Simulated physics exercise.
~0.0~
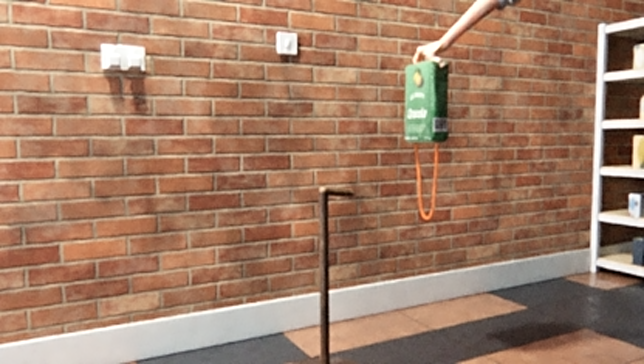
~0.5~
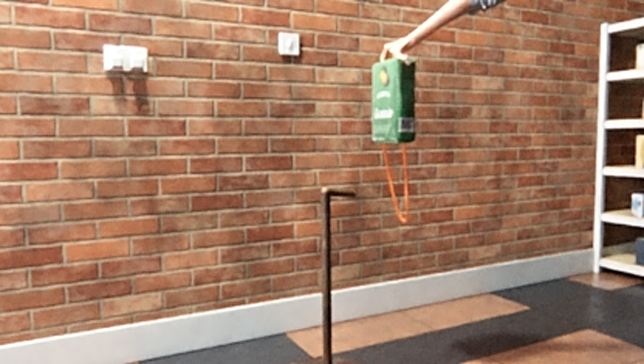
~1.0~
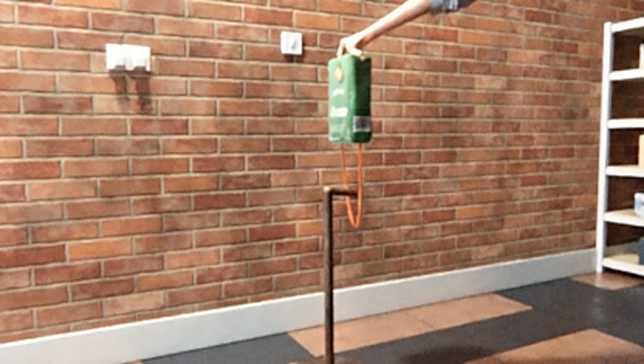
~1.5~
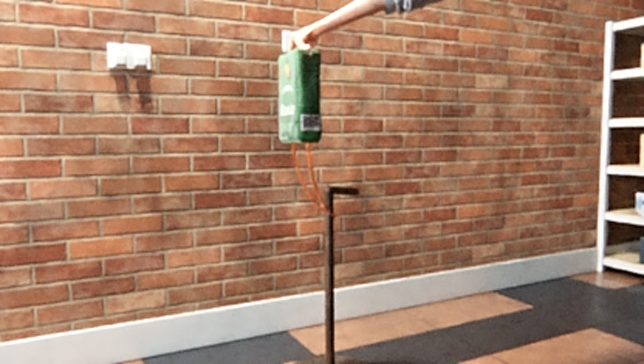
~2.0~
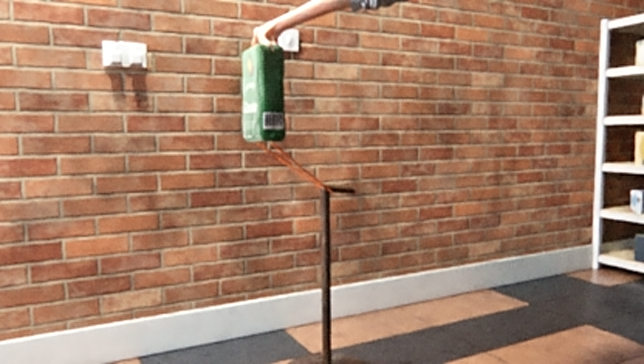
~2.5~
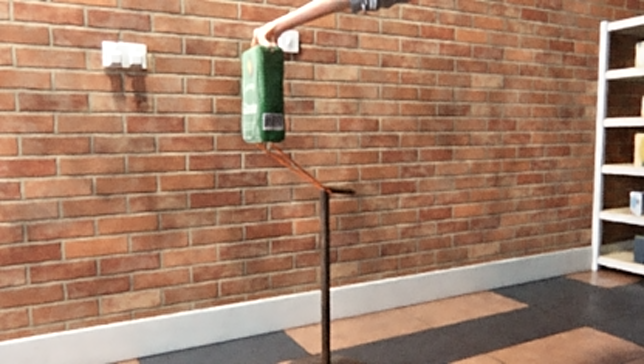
A hand carrying a green sack leftwards past a metal post until its dangling orange cord loop catches on the hook.
